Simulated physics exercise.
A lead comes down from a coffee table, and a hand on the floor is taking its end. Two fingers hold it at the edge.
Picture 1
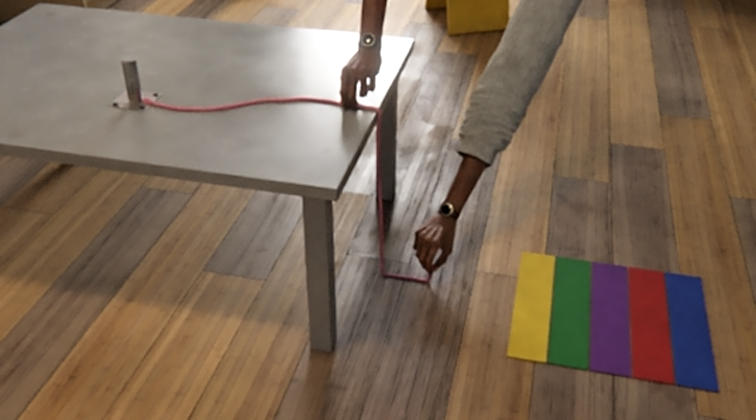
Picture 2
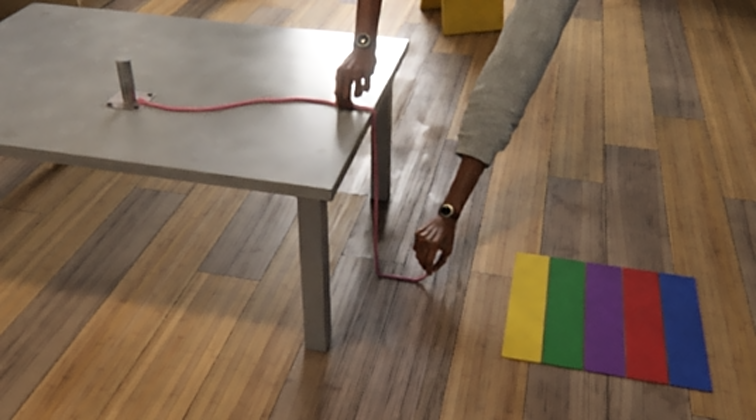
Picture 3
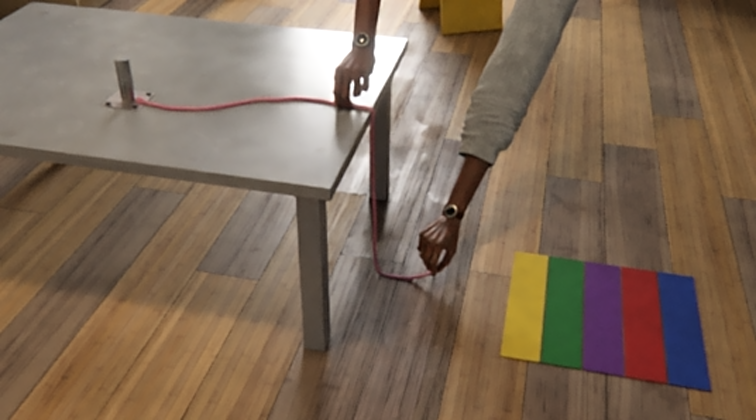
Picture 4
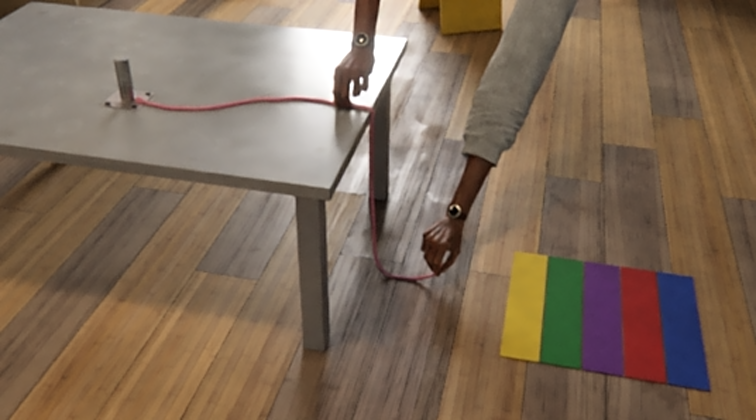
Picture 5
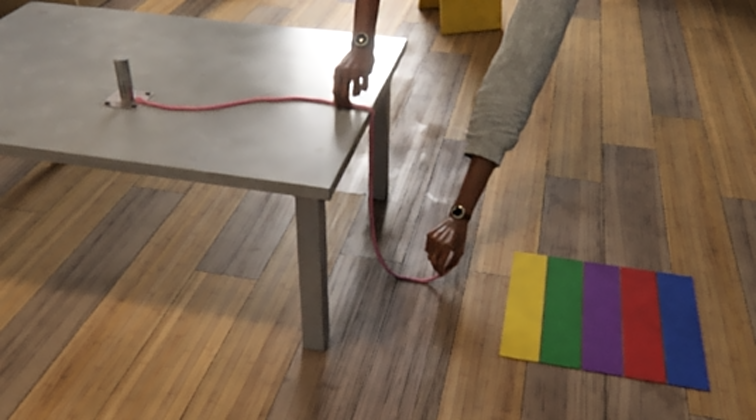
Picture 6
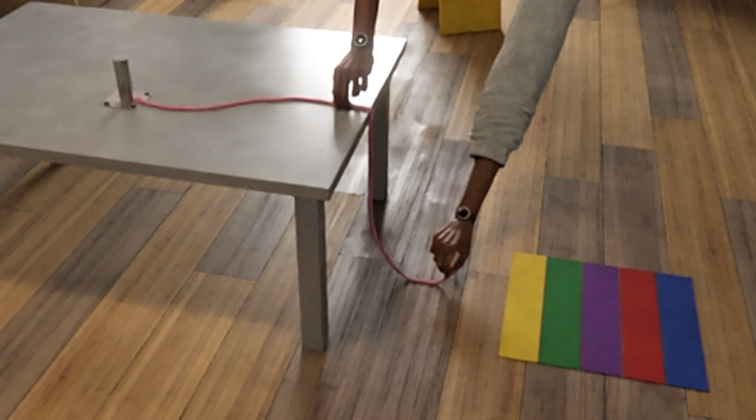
A hand near the floor slowly draws the end of a red cord slightly to the right, curving its hanging section, while another hand holds the cord at the table's edge and the striped coloured mat lies still.
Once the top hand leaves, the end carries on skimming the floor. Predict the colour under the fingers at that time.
The green one.
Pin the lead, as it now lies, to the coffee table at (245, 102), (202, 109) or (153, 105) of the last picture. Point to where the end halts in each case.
Respectively (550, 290), (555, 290) and (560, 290).
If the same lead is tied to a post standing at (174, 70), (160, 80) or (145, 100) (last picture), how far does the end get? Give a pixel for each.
Try by try, around (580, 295), (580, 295) and (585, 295).
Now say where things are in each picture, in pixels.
End (432, 270); yellow (529, 338); green (569, 345); purple (610, 351); red (652, 358); blue (695, 365), in the first picture.
End (432, 271); lead through (169, 109) (252, 102) (327, 102) (375, 142) (376, 210) (377, 267), in the second picture.
End (436, 271), in the third picture.
End (440, 272); lead through (167, 108) (250, 101) (325, 101) (372, 142) (373, 209) (379, 266), in the fourth picture.
End (444, 272), in the fifth picture.
End (450, 274); lead through (166, 108) (249, 101) (324, 102) (371, 142) (371, 210) (393, 265), in the sixth picture.
Soon after, end near (500, 281); short of the strips.
Then, end near (539, 287); over yellow.
At full stretch, end near (562, 291); over green. Over green.
